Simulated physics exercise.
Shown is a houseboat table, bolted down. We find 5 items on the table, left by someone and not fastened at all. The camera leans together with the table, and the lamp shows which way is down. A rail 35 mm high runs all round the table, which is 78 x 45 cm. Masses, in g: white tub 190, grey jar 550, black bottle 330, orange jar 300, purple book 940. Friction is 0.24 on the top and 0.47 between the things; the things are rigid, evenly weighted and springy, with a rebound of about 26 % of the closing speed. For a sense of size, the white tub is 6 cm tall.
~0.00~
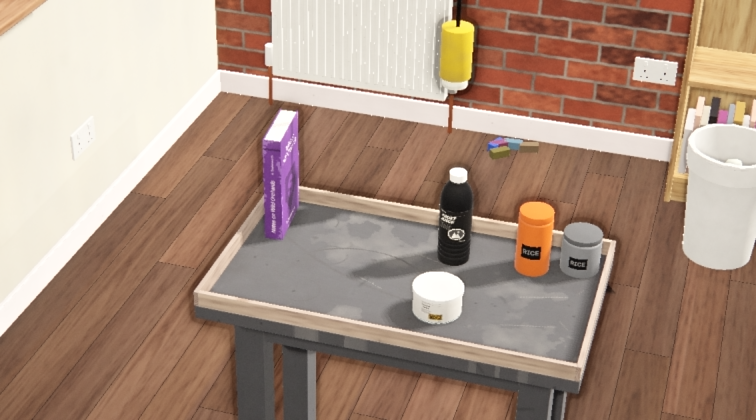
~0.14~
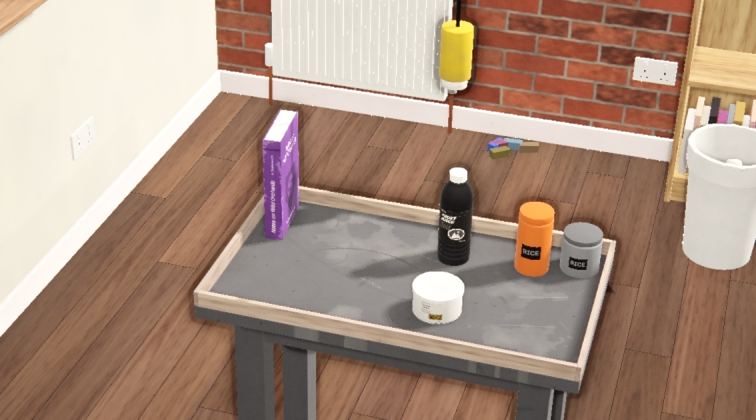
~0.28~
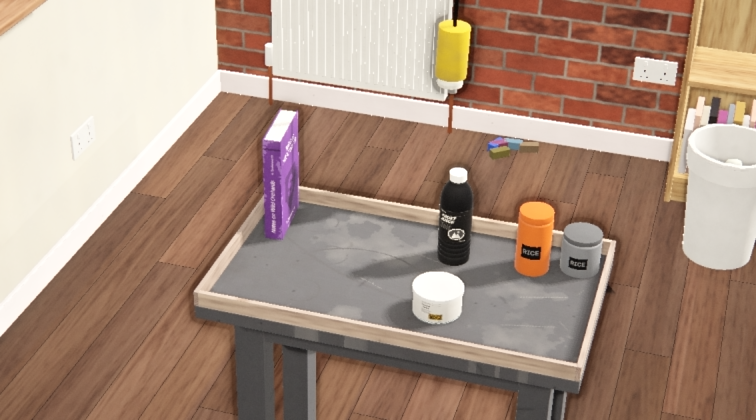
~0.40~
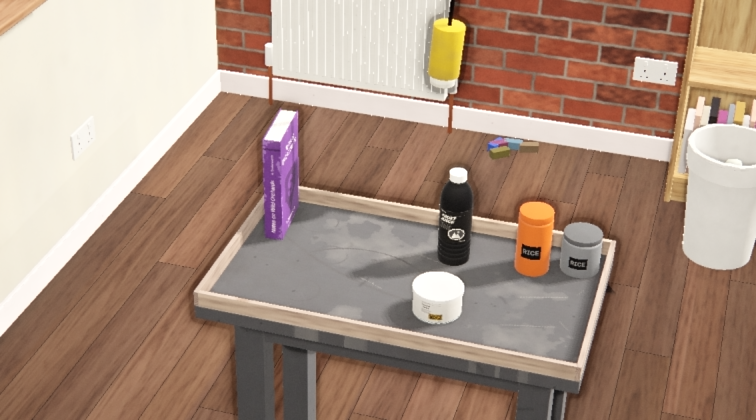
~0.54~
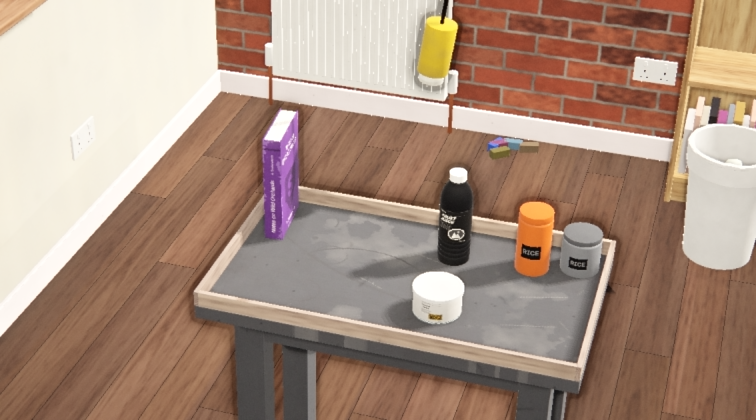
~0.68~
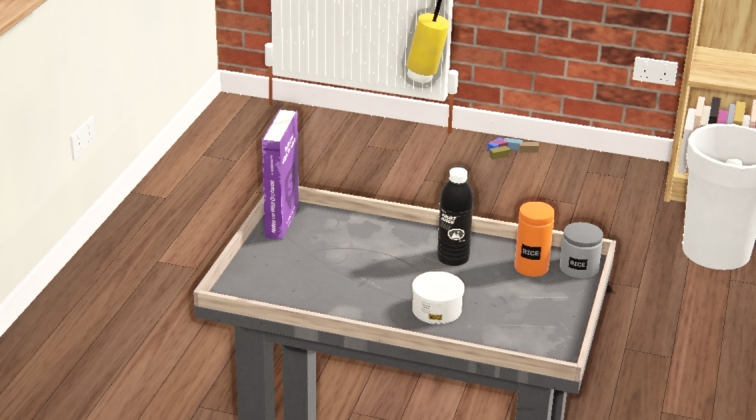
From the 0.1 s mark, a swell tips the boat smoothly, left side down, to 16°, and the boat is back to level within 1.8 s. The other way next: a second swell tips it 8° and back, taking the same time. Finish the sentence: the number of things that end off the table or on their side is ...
... just one.
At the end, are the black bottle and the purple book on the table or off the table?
Final state - black bottle: Inside the limits; purple book: Beyond the limits.
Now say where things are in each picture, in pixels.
The first picture shows boat level; white tub (438, 298); grey jar (581, 250).
The second picture shows boat level; purple book (281, 174); black bottle (456, 216).
The third picture shows boat heeled 2°, left side down; orange jar (534, 239); purple book (281, 174).
The fourth picture shows boat heeled 4°, left side down; black bottle (456, 216); orange jar (534, 239).
The fifth picture shows boat heeled 8°, left side down; purple book (281, 174); black bottle (456, 216).
The sixth picture shows boat heeled 12°, left side down; white tub (438, 298); grey jar (581, 250).
After 1.08 s, boat heeled 16°, left side down; purple book now off the table.
After 1.28 s, boat heeled 12°, left side down; grey jar moved 4 cm near (564, 247); white tub moved 3 cm near (423, 295); black bottle moved 4 cm.
After 1.48 s, boat heeled 7°, left side down; grey jar moved 5 cm near (558, 246); white tub moved 4 cm near (418, 294); black bottle moved 6 cm.
After 1.78 s, boat level; grey jar moved 5 cm near (558, 246); white tub moved 4 cm near (418, 295); black bottle moved 5 cm.
In the end (4.2 s), off the table, purple book; not toppled but over 5 cm from the start, grey jar, black bottle and orange jar; white tub under 5 cm from the start. At the end, from the last picture's camera, white tub near (418, 295), grey jar near (558, 246).
